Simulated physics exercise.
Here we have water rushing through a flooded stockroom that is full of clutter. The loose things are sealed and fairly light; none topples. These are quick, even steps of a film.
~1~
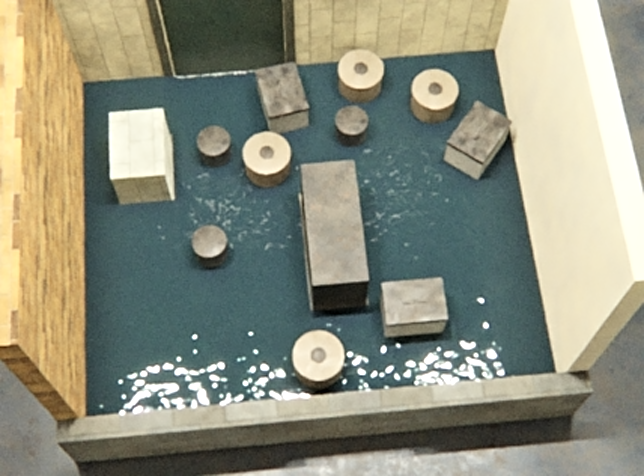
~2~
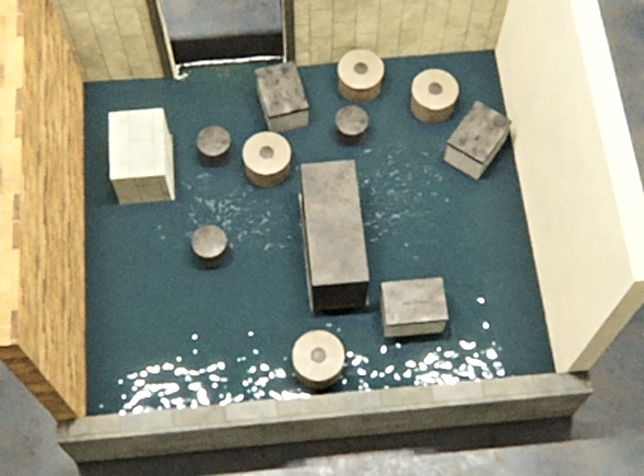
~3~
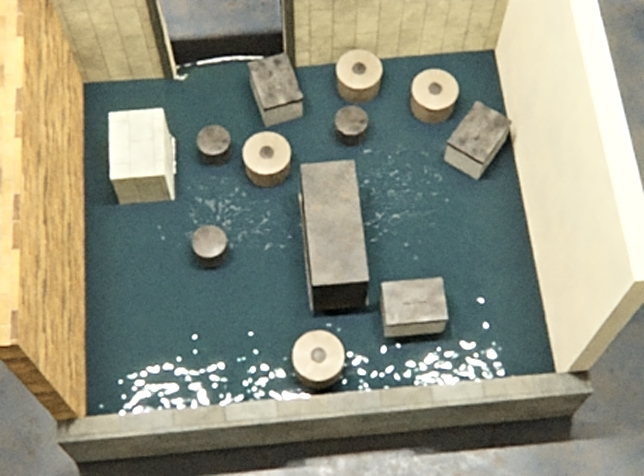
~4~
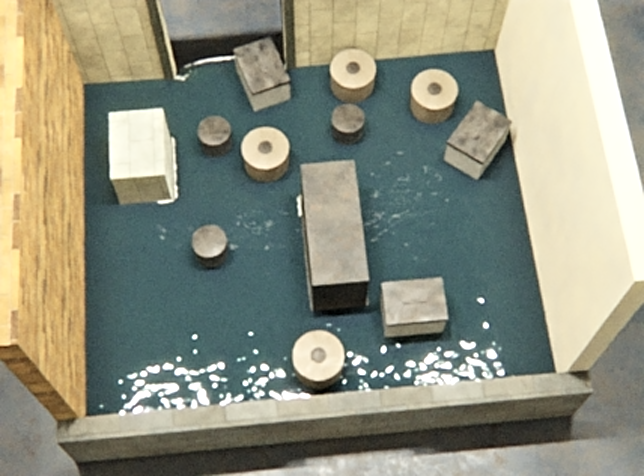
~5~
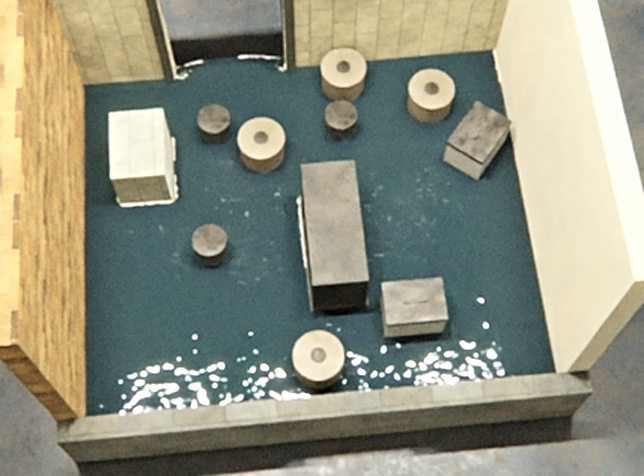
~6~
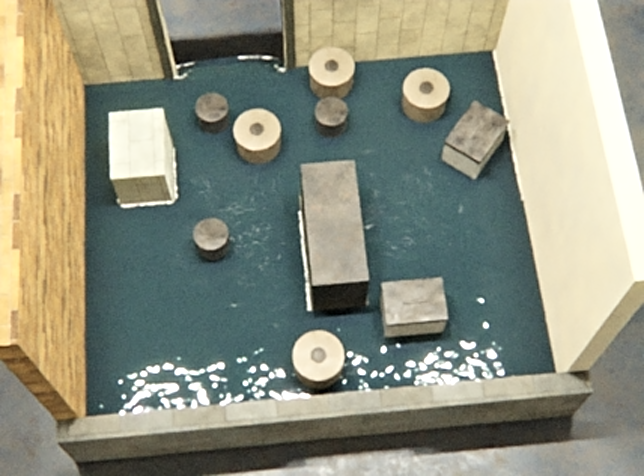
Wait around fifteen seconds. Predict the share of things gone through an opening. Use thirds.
Share: At least two thirds.
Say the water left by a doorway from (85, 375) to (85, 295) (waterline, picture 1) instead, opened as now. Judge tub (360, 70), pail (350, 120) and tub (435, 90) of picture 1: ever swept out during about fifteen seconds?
As listed: Still in, inside, kept in.
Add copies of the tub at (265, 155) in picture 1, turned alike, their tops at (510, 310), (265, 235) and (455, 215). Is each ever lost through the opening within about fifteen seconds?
In turn: No, yes, inside.
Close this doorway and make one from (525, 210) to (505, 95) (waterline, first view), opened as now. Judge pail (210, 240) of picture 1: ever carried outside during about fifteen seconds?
Verdict: Inside.
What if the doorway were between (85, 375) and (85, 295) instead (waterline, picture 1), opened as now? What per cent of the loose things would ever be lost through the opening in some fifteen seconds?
Roughly 30 per cent.
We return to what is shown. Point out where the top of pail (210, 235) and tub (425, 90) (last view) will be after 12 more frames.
Roughly at (207, 135) and (339, 72).
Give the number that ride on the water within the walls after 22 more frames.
It comes to 3.
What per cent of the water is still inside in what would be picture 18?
Some 74 per cent.
A moment on, 1 of 10 are out; 9 afloat.
Next, 5 of 10 are out; 5 afloat.
Later, 7 of 10 are out; 3 afloat.
In the end, 7 of 10 are out; 3 afloat.
